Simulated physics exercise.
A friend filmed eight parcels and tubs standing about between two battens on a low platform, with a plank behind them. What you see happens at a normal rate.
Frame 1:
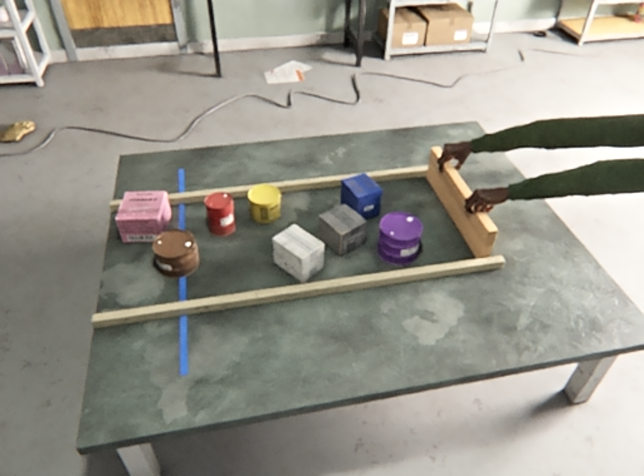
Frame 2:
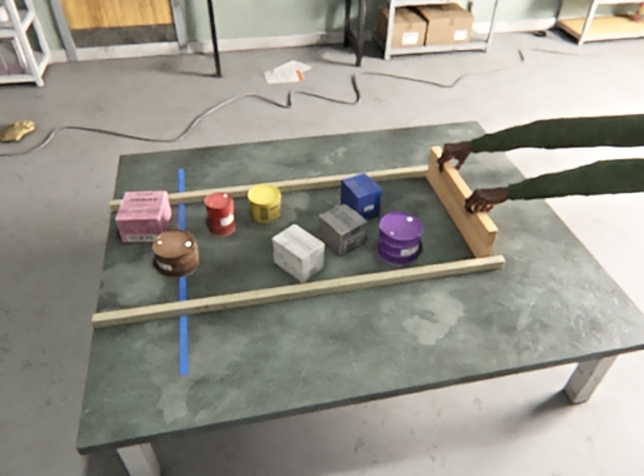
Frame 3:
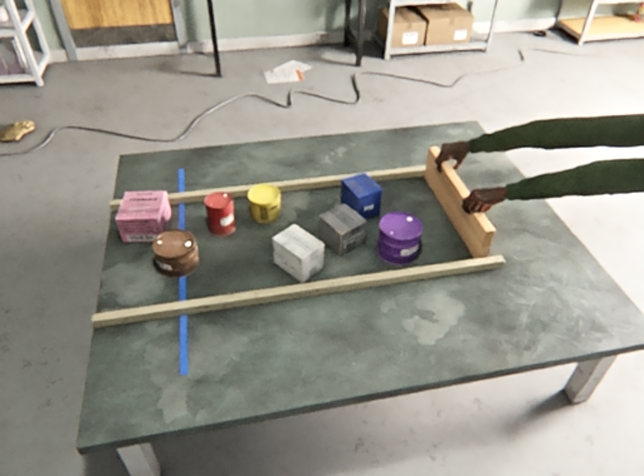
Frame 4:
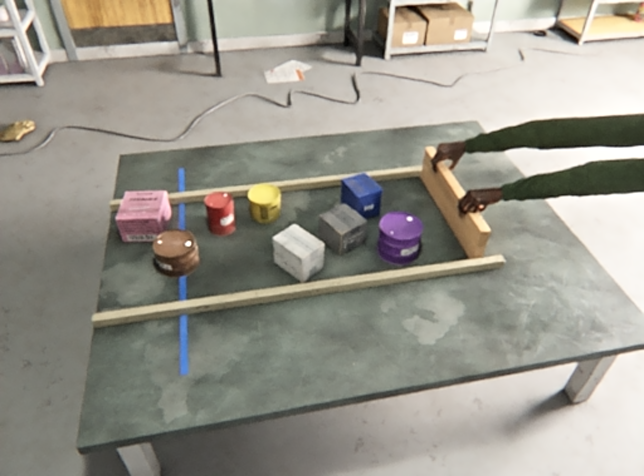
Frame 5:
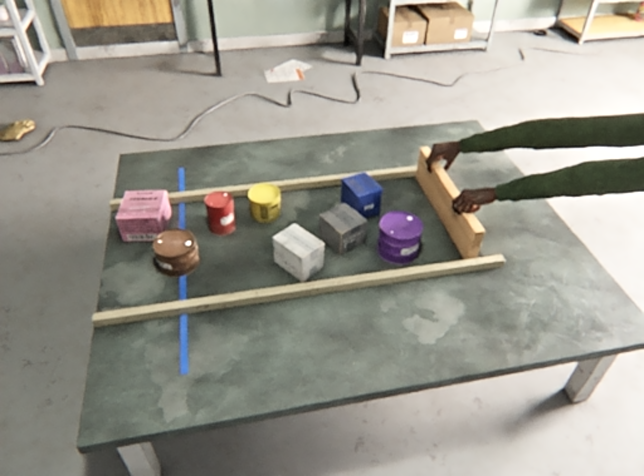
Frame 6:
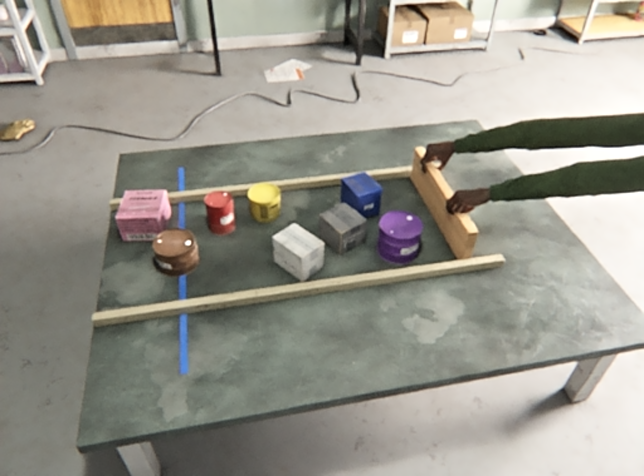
On a low platform, two hands sliding a wooden plank slightly left between battens, toward eight colourful boxes and tubs standing still.
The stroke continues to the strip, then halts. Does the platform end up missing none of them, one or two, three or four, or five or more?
In the end, the drop-off count sits at one or a two.
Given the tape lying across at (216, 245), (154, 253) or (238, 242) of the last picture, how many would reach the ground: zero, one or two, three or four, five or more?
In the order of the places given: Not one; either three or four; not one.
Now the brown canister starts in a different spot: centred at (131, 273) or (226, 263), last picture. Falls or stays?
Taking the two places in turn, it drops; drops.
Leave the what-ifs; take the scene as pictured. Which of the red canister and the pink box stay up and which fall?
The red canister stays put, the pink box comes off.
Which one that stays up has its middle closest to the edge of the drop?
Brown canister.
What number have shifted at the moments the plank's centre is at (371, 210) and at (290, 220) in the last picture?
At that stage 3; at the next, 6.
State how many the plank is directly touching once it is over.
I count 3 of them.
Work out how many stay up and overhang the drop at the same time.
Result: 2.
Early on, none off yet; pink box at rest near (144, 215); brown canister at rest near (176, 252); red canister at rest near (220, 213).
A while later, none off yet; pink box at rest near (144, 215); brown canister at rest near (176, 252); red canister travelled about its own width near (198, 218).
Finally, the number that fall off is one or two; lost, pink box.
